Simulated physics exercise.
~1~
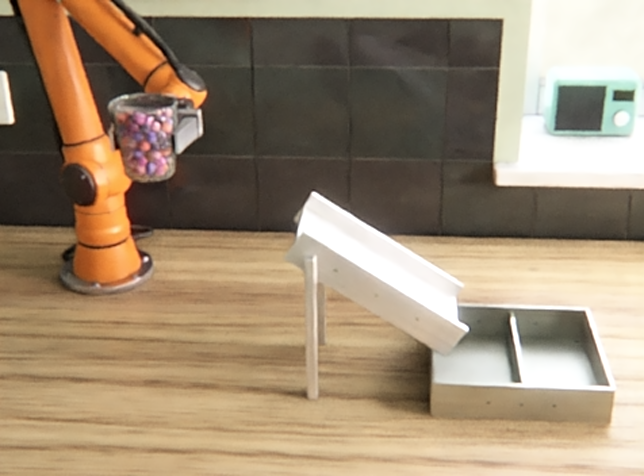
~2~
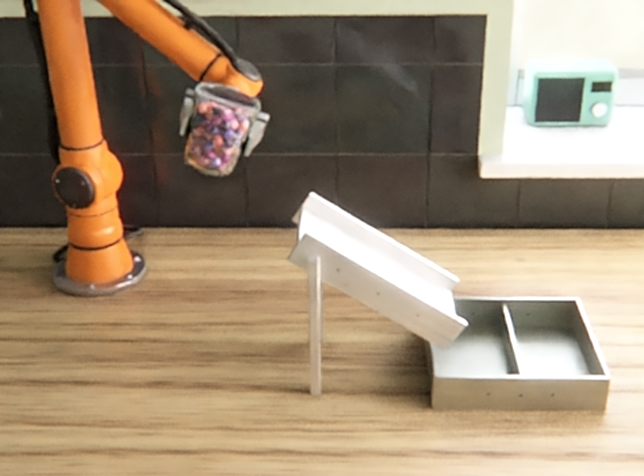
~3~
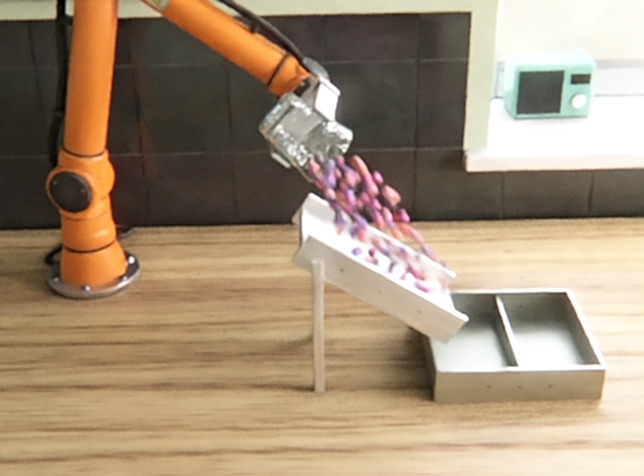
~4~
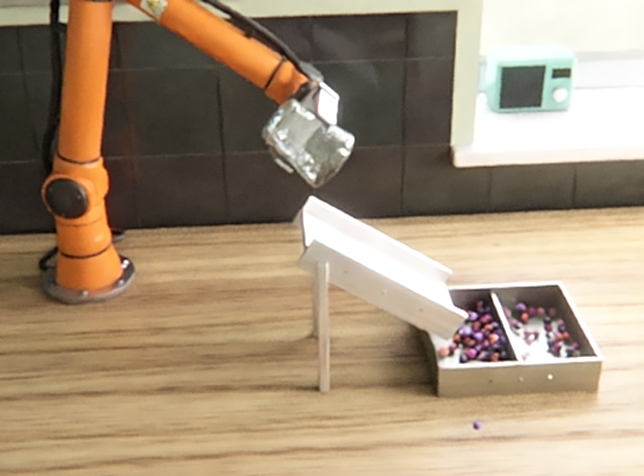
On a wooden counter against dark tiles, an orange robot arm moves a clear tumbler of small purple and pink sweets rightward and tips it over a white chute; they slide into a divided tray, filling both parts, and one lies on the counter.
